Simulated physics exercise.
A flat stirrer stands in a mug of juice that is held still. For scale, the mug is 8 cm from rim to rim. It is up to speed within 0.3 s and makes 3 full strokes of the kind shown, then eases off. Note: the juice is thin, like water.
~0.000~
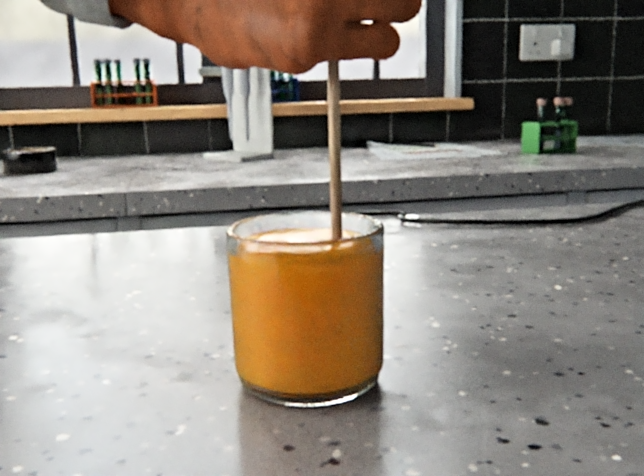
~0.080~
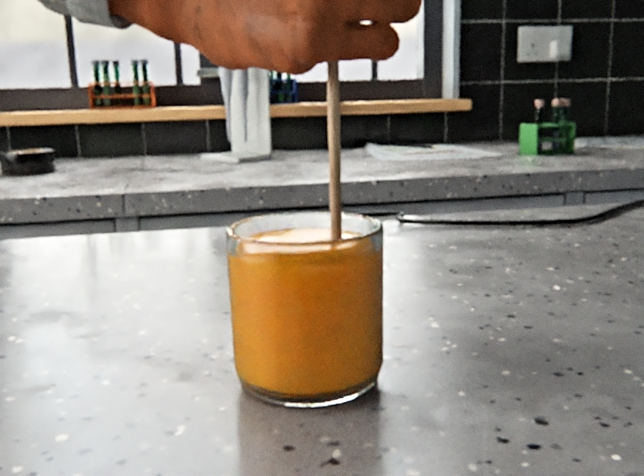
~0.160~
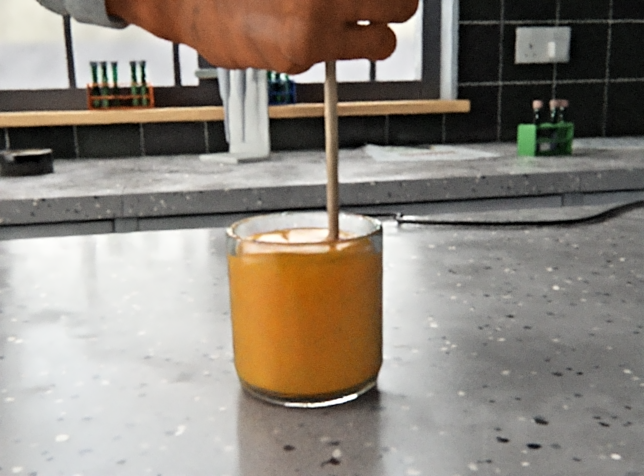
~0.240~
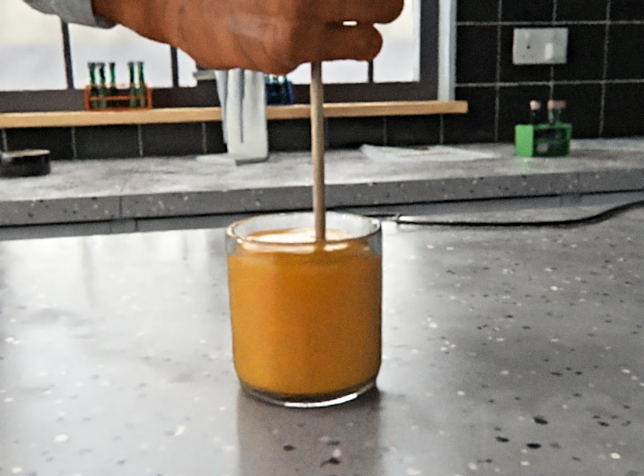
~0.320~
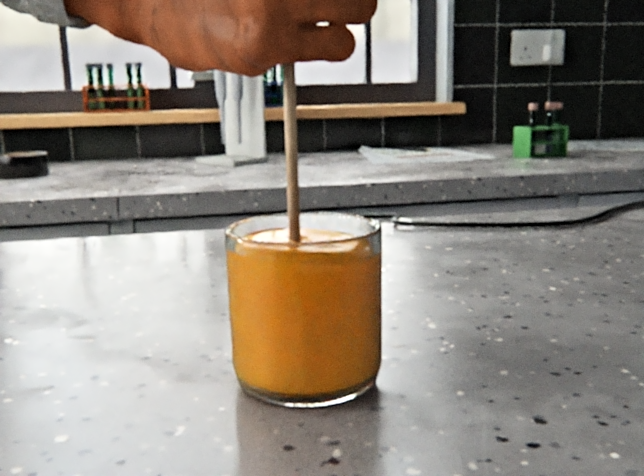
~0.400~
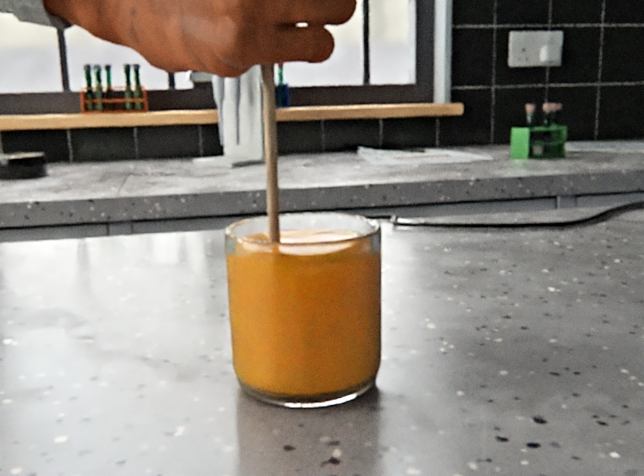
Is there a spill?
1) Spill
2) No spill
(2) No spill.
After 0.82 s 0 ml is over the rim.
After 1.24 s 0 ml is over the rim.
After 1.65 s 0 ml is over the rim.
After 2.07 s 0 ml is over the rim.
In the end 0 ml is over the rim.
